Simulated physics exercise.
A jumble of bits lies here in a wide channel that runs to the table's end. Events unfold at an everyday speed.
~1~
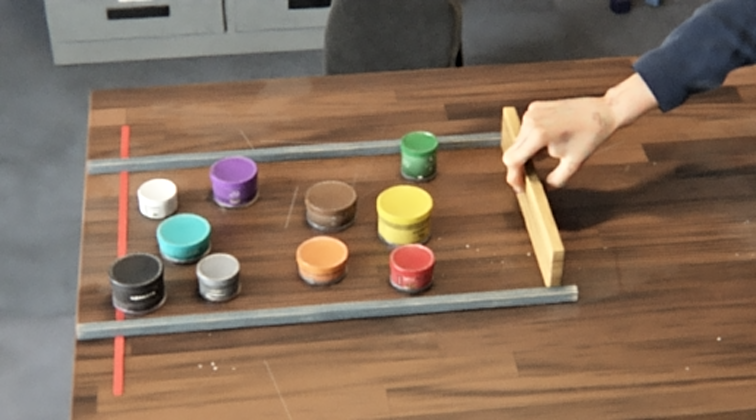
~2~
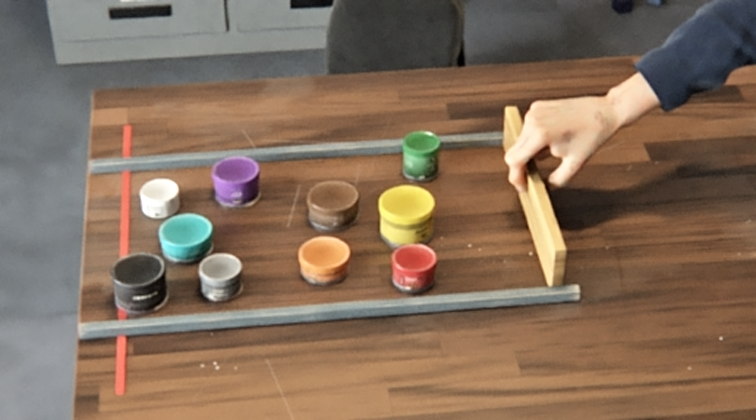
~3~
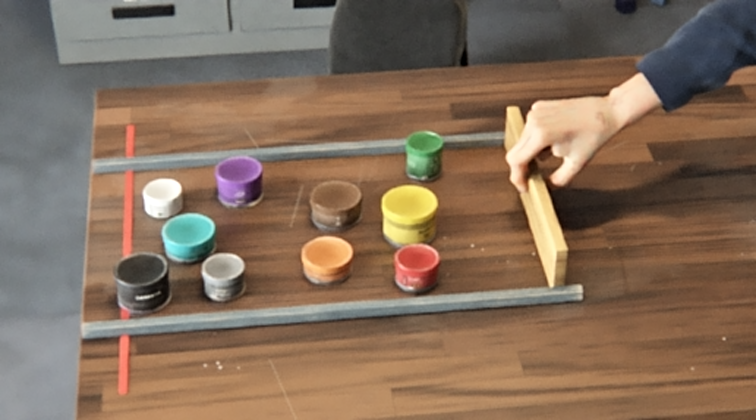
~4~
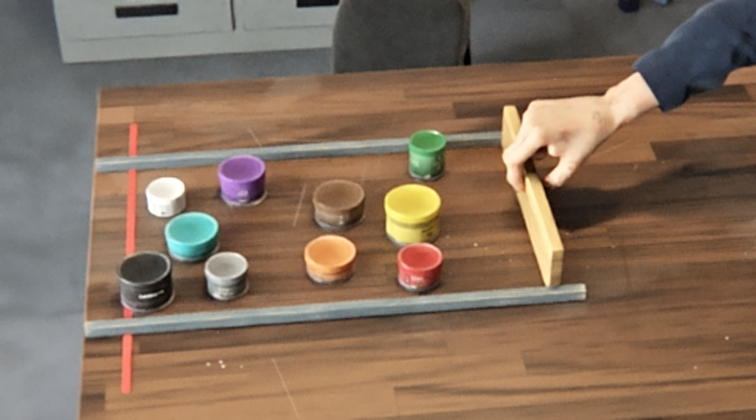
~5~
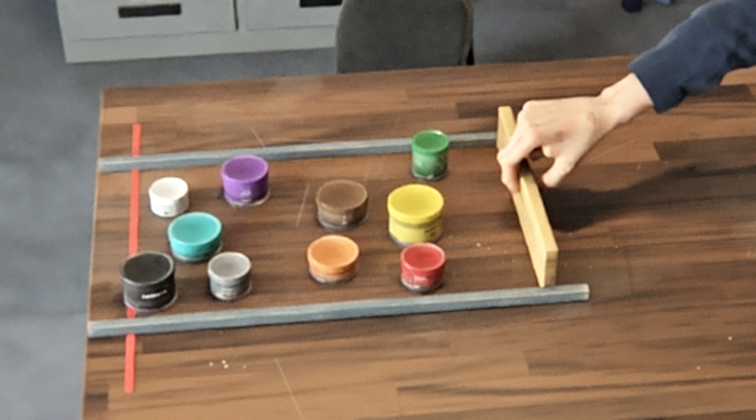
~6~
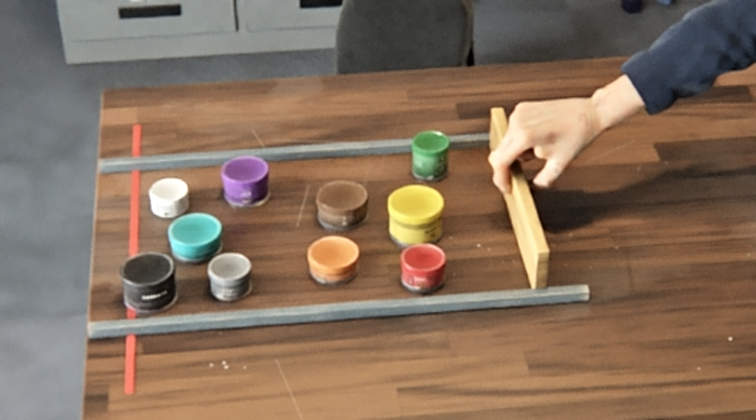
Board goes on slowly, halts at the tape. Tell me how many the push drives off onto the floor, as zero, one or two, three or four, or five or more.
Five or more, I think.
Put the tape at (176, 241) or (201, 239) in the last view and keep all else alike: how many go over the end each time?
Respectively 1 and 0.
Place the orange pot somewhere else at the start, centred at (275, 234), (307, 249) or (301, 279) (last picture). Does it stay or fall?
Orange pot: Goes down; goes down; goes down.
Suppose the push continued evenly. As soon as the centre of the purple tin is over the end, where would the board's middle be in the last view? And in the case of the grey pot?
Approx. (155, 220) for the first, approx. (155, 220) for the second.
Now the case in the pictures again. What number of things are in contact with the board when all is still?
4 end up touching it.
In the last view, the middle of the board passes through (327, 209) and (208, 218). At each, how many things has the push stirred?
5 and 10.
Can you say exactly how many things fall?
The count is 6.
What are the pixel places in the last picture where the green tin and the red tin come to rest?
In order, first (115, 173), then (109, 295).
Soon after, none off yet; black pot at rest near (149, 282); white tub at rest near (170, 198); turquoise tin at rest near (196, 238).
Then, none off yet; black pot at rest near (149, 282); white tub moving near (163, 199); turquoise tin moving near (183, 239).
At rest, the number that fall off is five or more; fallen, orange pot, purple tin, grey pot, turquoise tin, white tub and black pot.
